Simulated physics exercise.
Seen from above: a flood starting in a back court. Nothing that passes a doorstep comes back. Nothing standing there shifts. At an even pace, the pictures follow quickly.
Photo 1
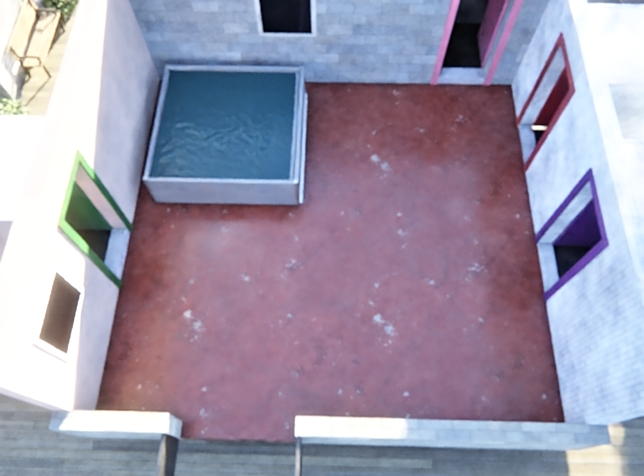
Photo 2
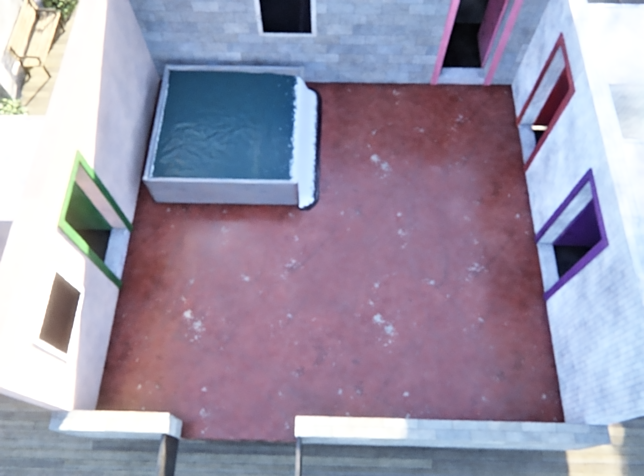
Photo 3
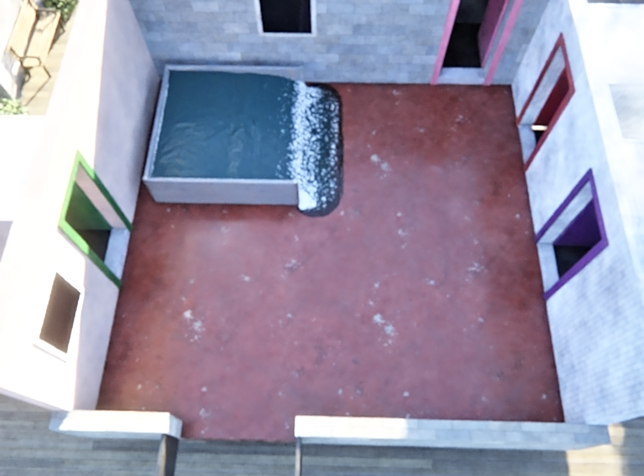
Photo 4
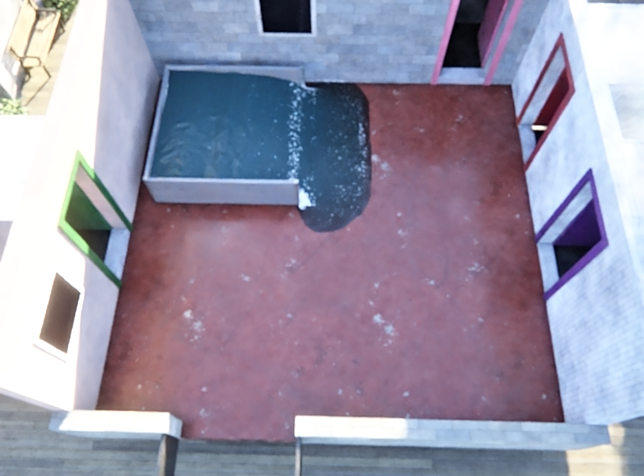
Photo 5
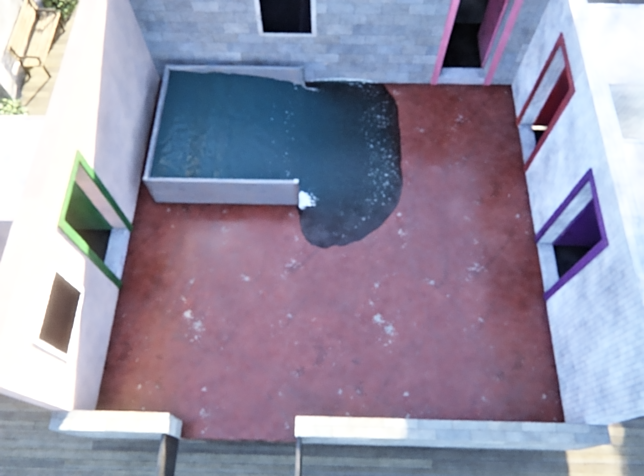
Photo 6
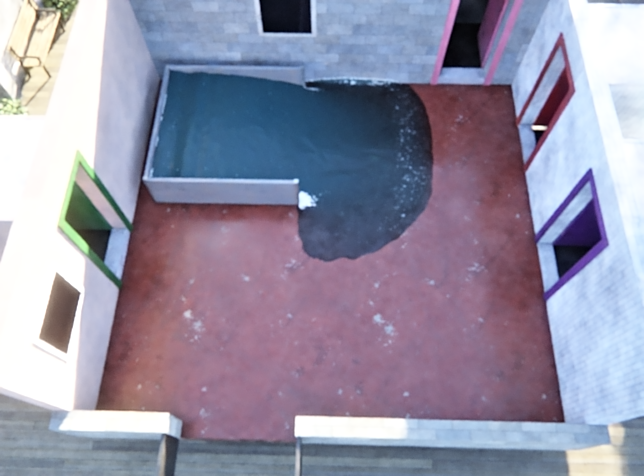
Dark blue-green water pours from the right side of a pale, rectangular open tank in the upper left of a red-floored court, seen from above. Pale walls surround the court, with a green-framed opening at left, red and purple ones at right, and a pink doorway at the back. White froth breaks first, then the rounded sheet spreads rightward and toward the viewer, while the camera stays still.
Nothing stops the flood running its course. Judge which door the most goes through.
The most goes through the red door.
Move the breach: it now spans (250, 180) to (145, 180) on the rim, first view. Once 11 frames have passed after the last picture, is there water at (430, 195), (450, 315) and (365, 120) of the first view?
The first spot is left untouched, the second is left untouched and the third is left untouched.
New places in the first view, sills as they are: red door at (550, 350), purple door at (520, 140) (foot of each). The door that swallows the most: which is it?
I'd go with the door marked purple.
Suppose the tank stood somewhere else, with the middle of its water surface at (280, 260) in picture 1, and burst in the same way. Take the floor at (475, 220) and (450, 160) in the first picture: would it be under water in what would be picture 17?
Soaked, soaked.
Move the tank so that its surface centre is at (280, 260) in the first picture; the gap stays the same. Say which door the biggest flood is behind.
It's the purple one.
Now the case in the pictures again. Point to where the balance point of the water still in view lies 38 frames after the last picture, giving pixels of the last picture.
Close to (395, 223).
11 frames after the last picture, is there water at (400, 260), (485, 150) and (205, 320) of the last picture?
Well, in the order you listed them: Inundated, next inundated, last not wetted.
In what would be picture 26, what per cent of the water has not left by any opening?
Estimate: Near 88 %.
A moment on, water covers 40 % of the floor; green door not reached, pink door wet at the sill, nothing in, red door a trickle in, purple door not reached.
Next, water covers 50 % of the floor; green door not reached, pink door wet at the sill, nothing in, red door a lot in, purple door a trickle in.
Then, water covers 55 % of the floor; green door not reached, pink door some in, red door a lot in, purple door a lot in.
Later, water covers 75 % of the floor; green door not reached, pink door some in, red door a lot in, purple door a lot in.
In the end, water covers 95 % of the floor; green door wet at the sill, nothing in, pink door some in, red door a lot in, purple door a lot in; the red door has let in the most.
